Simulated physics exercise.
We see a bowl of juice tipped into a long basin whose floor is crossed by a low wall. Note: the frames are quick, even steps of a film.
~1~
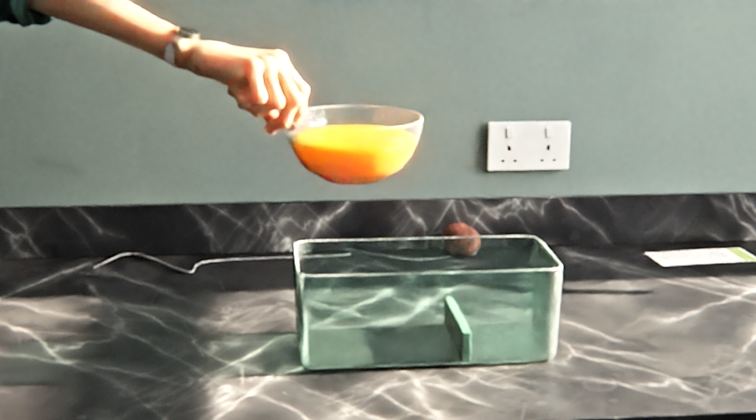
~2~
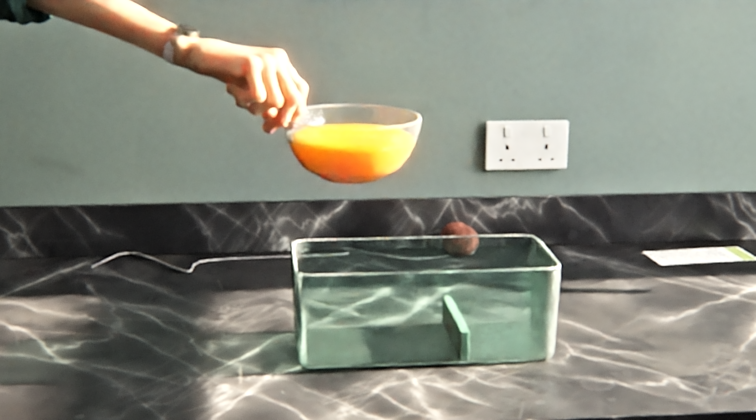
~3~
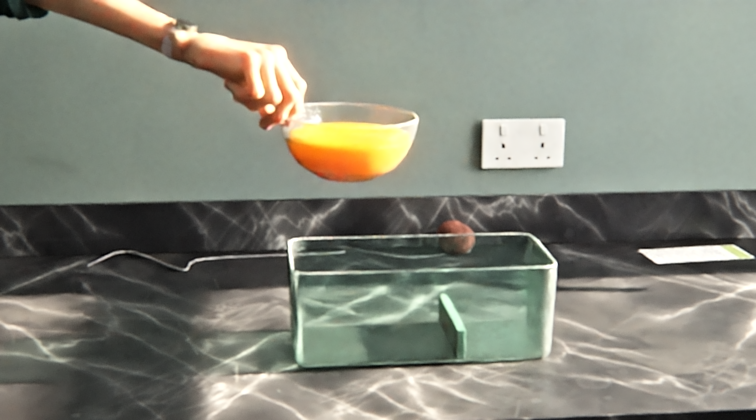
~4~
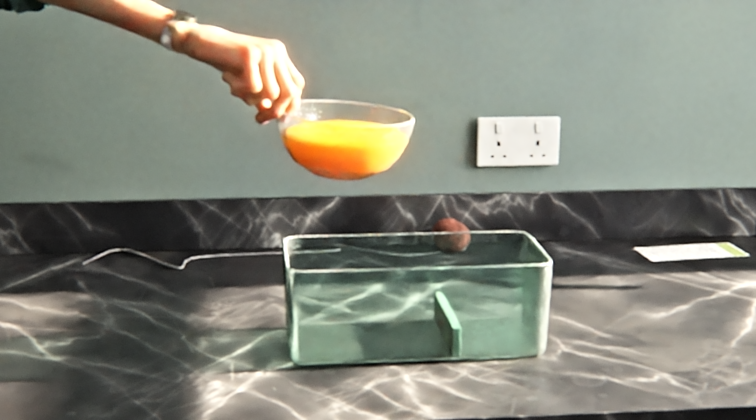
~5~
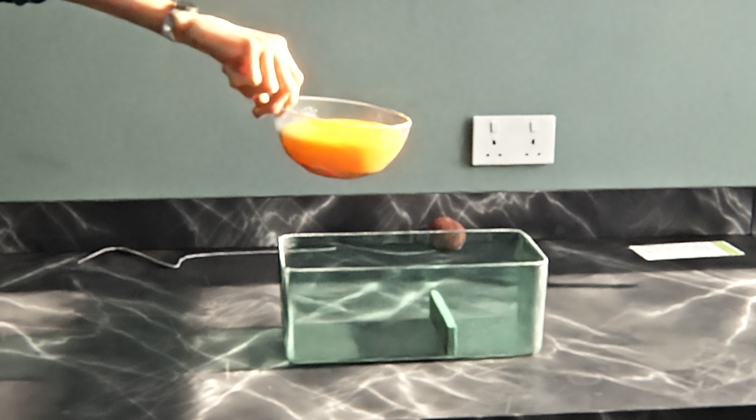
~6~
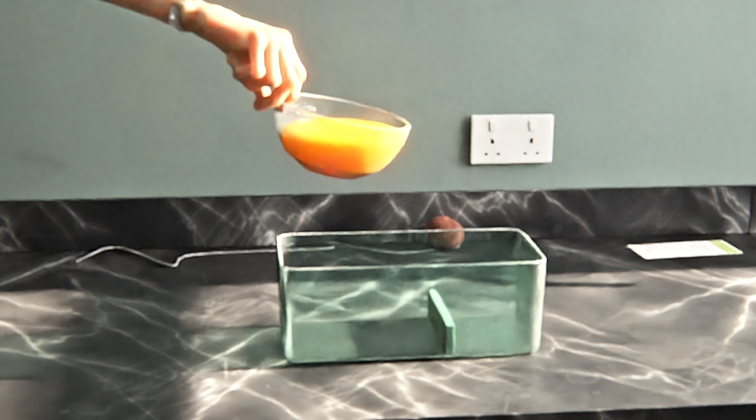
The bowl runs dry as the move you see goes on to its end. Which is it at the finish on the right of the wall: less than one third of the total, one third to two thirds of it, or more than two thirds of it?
At the finish the right of the wall has one third to two thirds of the total.
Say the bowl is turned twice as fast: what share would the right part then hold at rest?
I'd say roughly 35 in every hundred ends up there.
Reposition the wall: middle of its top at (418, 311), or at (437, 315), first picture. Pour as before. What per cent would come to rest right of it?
First try: Roughly 85 per cent; second try: 75 per cent.
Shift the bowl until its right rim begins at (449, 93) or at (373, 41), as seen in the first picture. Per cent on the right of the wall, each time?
About 80 % the first time, about 10 % the second.
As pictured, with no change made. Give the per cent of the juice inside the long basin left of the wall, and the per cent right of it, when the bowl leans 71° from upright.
Left side: 5 in a hundred; right side: 20 in a hundred.
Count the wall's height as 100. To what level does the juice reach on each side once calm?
Roughly 30 left of the wall, roughly 60 right of it.
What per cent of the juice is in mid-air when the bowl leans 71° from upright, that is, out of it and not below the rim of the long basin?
35 per cent.
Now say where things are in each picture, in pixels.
Tilt 0°; pouring edge (421, 118); surface from (291, 137) to (414, 135); the long basin's rim runs from (296, 259) to (550, 253); the wall's top is at (457, 315), in the first picture.
Tilt 1°; pouring edge (419, 118); surface from (290, 136) to (413, 135), in the second picture.
Tilt 2°; pouring edge (416, 118); surface from (286, 134) to (409, 134), in the third picture.
Tilt 4°; pouring edge (412, 119); surface from (282, 131) to (405, 133), in the fourth picture.
Tilt 8°; pouring edge (409, 121); surface from (279, 130) to (402, 132), in the fifth picture.
Tilt 12°; pouring edge (408, 126); surface from (280, 128) to (402, 132), in the sixth picture.
A moment on, the bowl is tipped part way and 40 per cent is still to pour, 4 is left of the wall and 19 right of it.
Next, the bowl is tipped right over and 0 per cent is still to pour, 42 is left of the wall and 56 right of it.
Then the bowl is tipped right over and 0 per cent is still to pour, 43 is left of the wall and 56 right of it.
Later the bowl is tipped right over and 0 per cent is still to pour, 43 is left of the wall and 56 right of it.
At rest 43 per cent lies left of the wall, 56 right of it and 1 outside.
